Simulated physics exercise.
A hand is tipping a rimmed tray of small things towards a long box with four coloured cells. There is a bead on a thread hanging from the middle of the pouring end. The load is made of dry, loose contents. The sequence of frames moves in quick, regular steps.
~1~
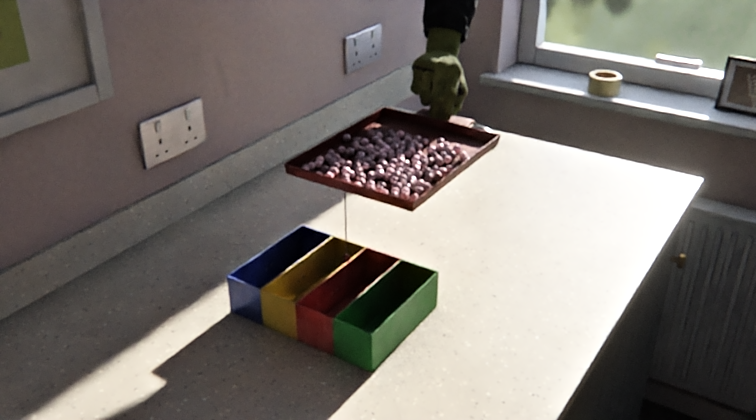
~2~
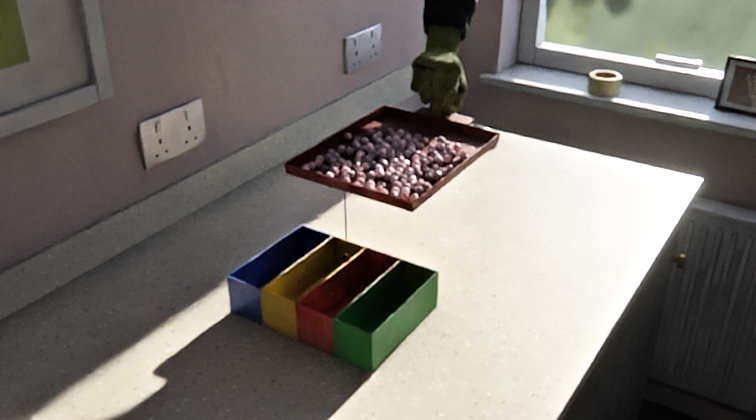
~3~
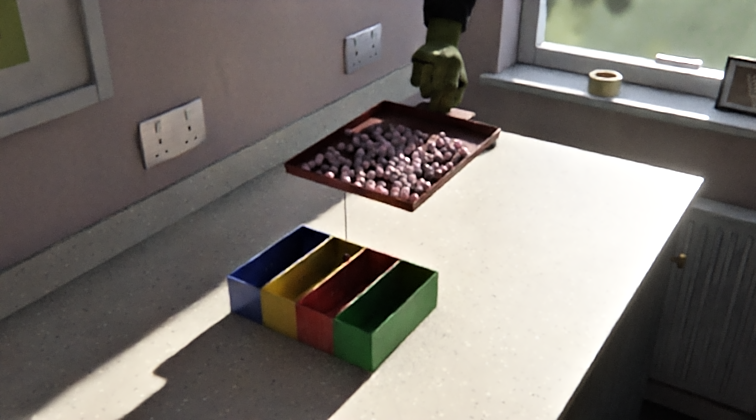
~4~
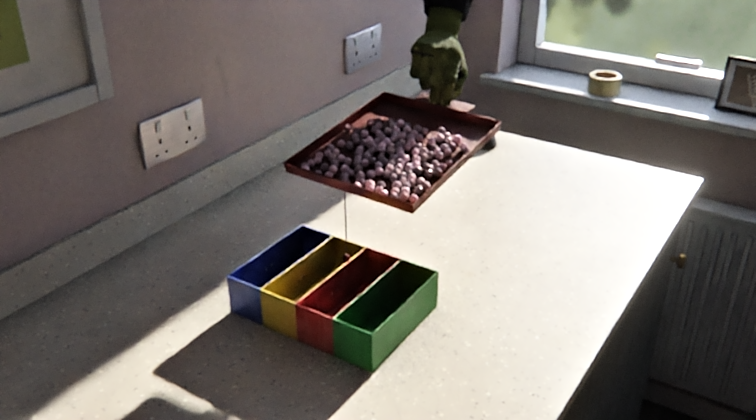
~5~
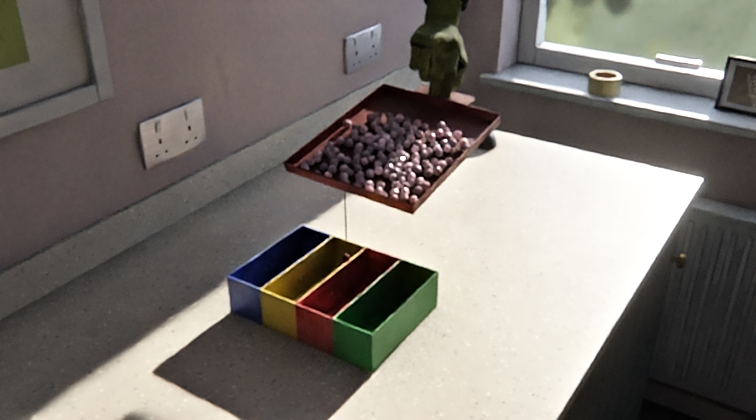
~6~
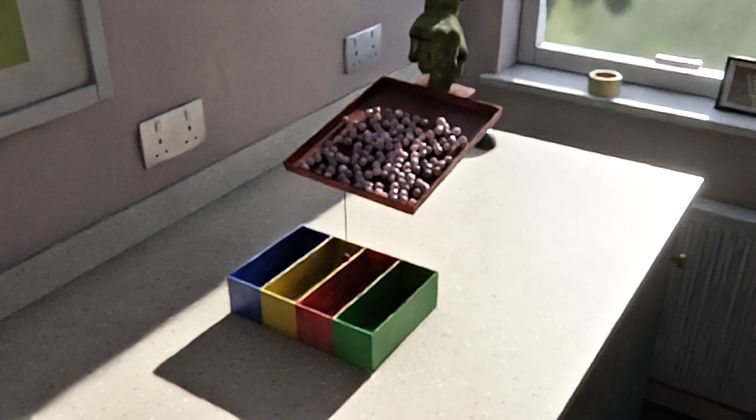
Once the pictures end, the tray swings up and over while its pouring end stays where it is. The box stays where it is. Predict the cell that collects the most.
I would say the green cell.
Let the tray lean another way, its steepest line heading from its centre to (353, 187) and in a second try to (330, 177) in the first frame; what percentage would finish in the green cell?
20 %, give or take, and then 0 %.
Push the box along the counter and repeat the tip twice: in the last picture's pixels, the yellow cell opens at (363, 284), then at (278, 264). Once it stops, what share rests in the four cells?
In order: 90 percent, then 40 percent.
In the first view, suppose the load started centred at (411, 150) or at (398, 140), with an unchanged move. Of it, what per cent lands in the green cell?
The first start yields 50 per cent, the second 50 per cent.
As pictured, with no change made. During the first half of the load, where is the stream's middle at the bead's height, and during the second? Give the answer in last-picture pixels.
It goes through near (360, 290) first, then near (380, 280).
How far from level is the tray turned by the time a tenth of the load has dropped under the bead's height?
Angle: Close to 80°.
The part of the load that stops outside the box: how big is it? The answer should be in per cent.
Something near 20 in every hundred.
Soon, tray tipped steeply; all on the tray.
A while on, tray tipped right over; a small part on the tray; about a third in the green cell; about a quarter in the red cell; a small part in the yellow cell; a stray few in the blue cell; about a quarter falling or outside the box.
Towards the end, tray tipped past a quarter turn; about half in the green cell; about a quarter in the red cell; a small part in the yellow cell; a stray few in the blue cell; about a quarter falling or outside the box.
Finally, tray tipped past a quarter turn; about half in the green cell; about a quarter in the red cell; a small part in the yellow cell; a stray few in the blue cell; about a quarter outside the box.
